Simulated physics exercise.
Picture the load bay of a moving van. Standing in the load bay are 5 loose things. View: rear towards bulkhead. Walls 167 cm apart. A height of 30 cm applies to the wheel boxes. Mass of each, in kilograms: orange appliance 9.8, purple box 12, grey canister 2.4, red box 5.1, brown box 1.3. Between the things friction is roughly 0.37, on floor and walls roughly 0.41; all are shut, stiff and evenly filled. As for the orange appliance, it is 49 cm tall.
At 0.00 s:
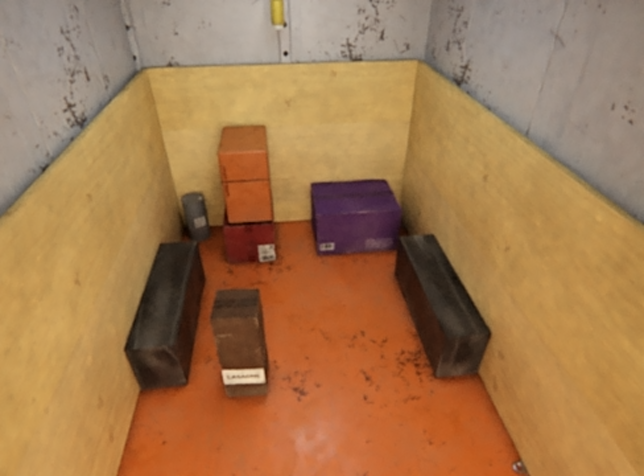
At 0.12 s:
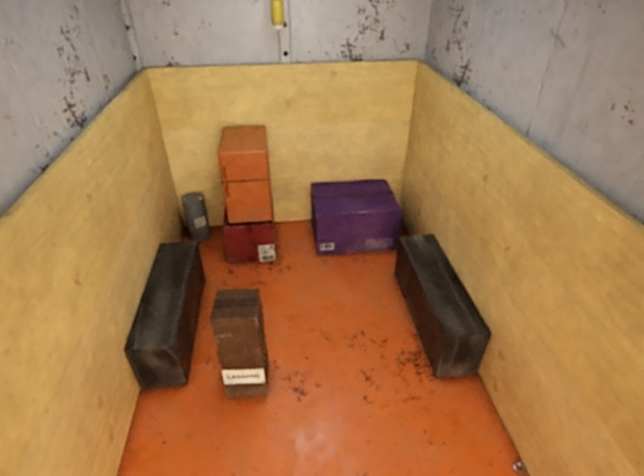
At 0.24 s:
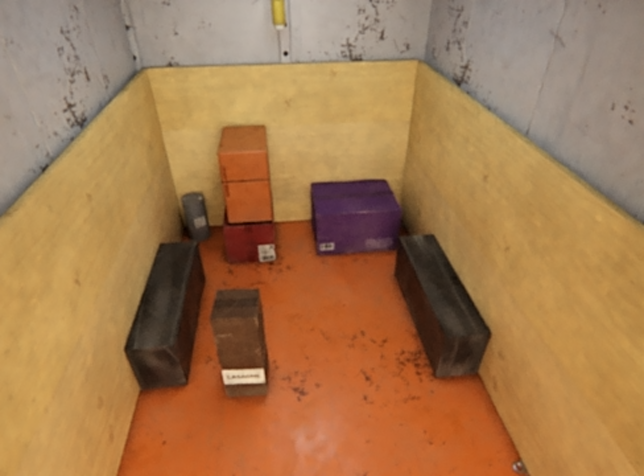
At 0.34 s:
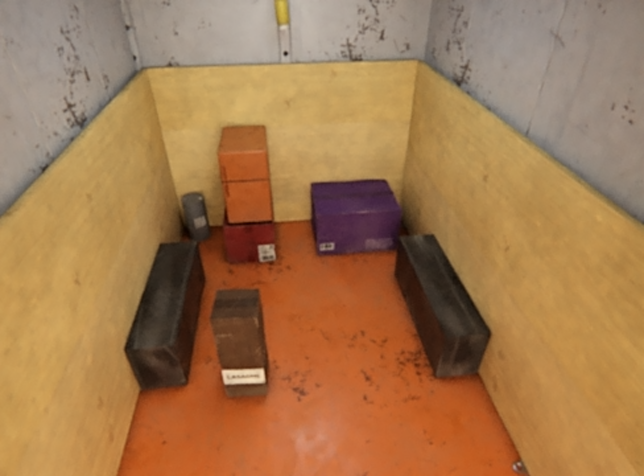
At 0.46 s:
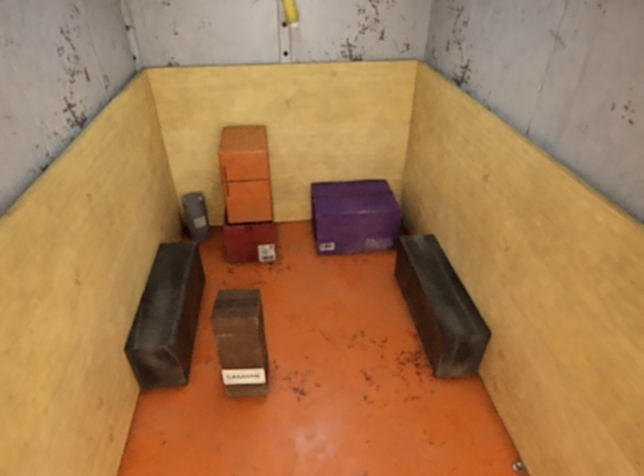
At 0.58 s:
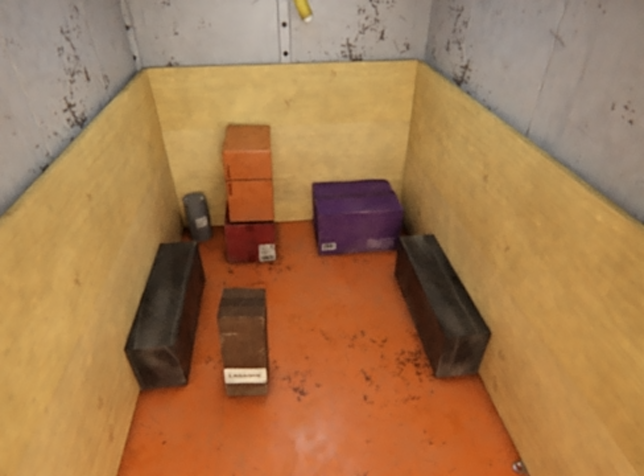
The load bay of a moving van, with scuffed grey upper walls, pale wooden side panels and an orange floor, is seen from above, looking lengthwise. An orange appliance sits on a red box at the back beside a grey canister, with a purple box to the right and a brown box nearer, between dark wheel boxes. A hanging yellow object swings right, then the load shifts very slightly right, while the camera stays still.
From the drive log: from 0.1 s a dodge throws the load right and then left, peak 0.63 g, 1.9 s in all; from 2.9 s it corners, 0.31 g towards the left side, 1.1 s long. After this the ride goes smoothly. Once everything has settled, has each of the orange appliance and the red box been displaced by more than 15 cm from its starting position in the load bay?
One by one: Watch the orange appliance get carried off; watch the red box get carried off.
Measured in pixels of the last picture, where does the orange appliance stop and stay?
Close to (279, 231).
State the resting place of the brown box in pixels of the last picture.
Near (306, 367).
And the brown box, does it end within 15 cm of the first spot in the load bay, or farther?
Brown box: Moved.
After 0.98 s, load feels 0.09 g right; orange appliance leaning 30° near (298, 174); red box leaning 30° near (264, 216); brown box leaning 64°.
After 1.68 s, load feels 0.42 g left; orange appliance now down from where it sat; red box leaning 58° near (237, 218); brown box on its side.
At rest (4.5 s), down from where it sat, orange appliance; tipped over in the load bay, red box and brown box; the other 2 in place, give or take 15 cm. In the last view, orange appliance near (279, 231), red box near (216, 230).
